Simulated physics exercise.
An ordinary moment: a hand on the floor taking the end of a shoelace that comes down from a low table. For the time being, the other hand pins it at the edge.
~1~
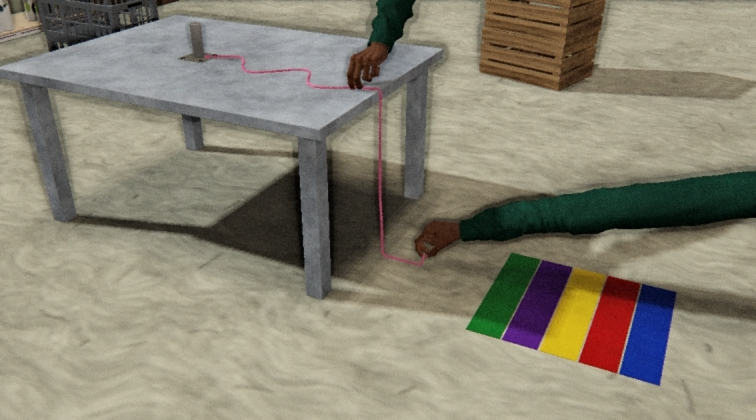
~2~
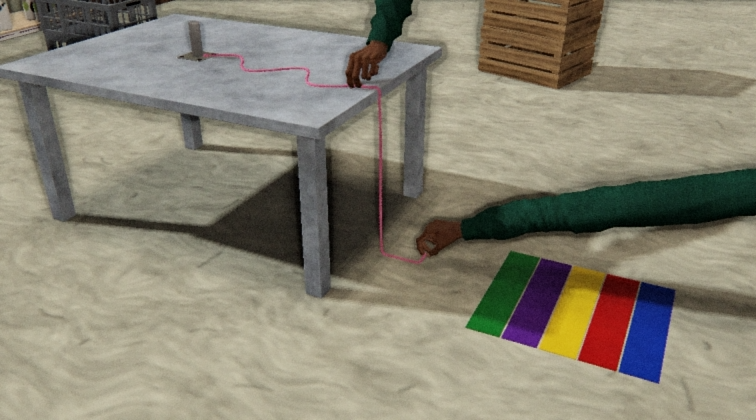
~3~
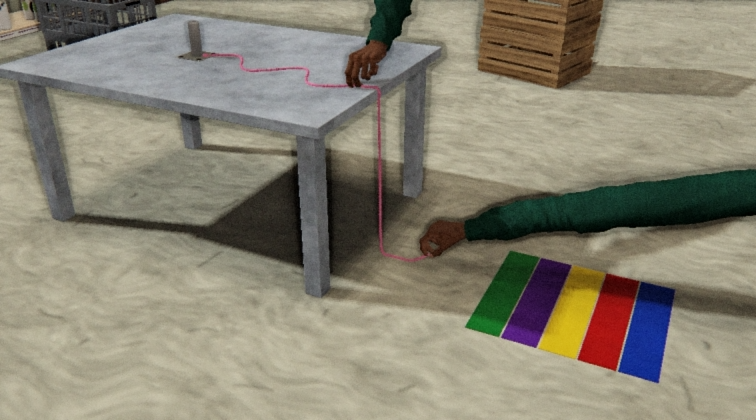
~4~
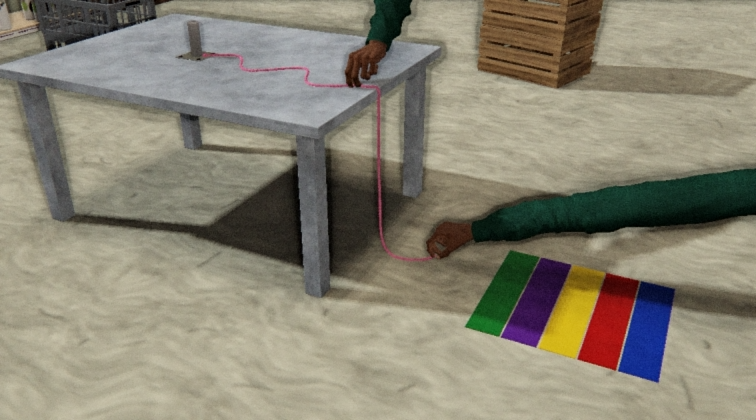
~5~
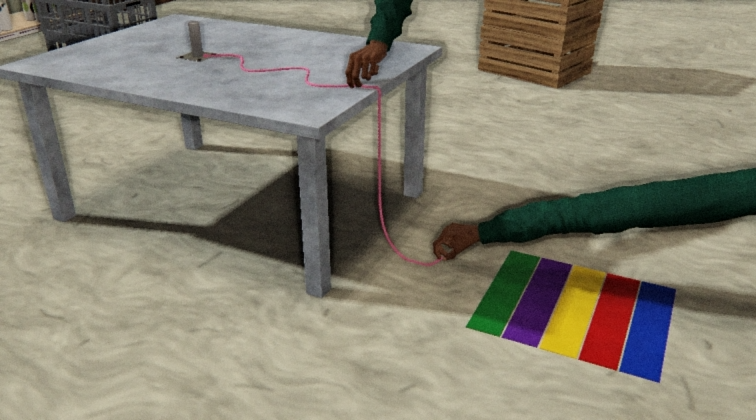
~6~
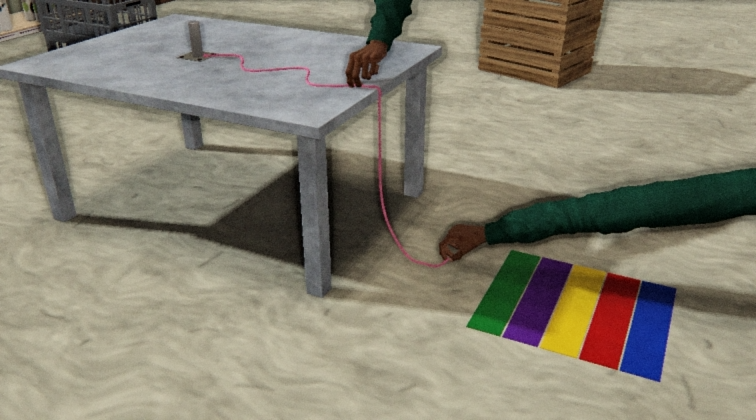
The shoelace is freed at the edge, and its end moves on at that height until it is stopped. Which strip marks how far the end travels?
The red strip.
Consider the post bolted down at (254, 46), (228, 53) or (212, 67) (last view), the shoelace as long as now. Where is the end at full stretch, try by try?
Taking the tries in turn, you get (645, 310), (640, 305) and (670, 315).
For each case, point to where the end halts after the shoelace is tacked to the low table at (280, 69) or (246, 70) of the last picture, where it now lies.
Around (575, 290), then around (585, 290).
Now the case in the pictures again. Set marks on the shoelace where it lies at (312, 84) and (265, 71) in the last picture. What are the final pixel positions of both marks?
The first lands at (373, 87), while the second lands at (290, 72).
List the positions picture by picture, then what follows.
End (424, 254); green (491, 318); purple (527, 328); yellow (564, 338); red (603, 349); blue (644, 361), in the first picture.
End (426, 253); shoelace through (240, 57) (269, 70) (307, 81) (379, 93) (381, 168) (381, 239), in the second picture.
End (429, 254), in the third picture.
End (436, 256); shoelace through (239, 56) (268, 70) (306, 80) (378, 93) (379, 168) (382, 239), in the fourth picture.
End (442, 257), in the fifth picture.
End (448, 258); shoelace through (240, 56) (269, 70) (307, 81) (379, 93) (380, 168) (396, 240), in the sixth picture.
Soon after, end near (555, 285); over purple.
After that, end near (594, 294); over yellow.
At the stop, end near (617, 300); over red. Over red.
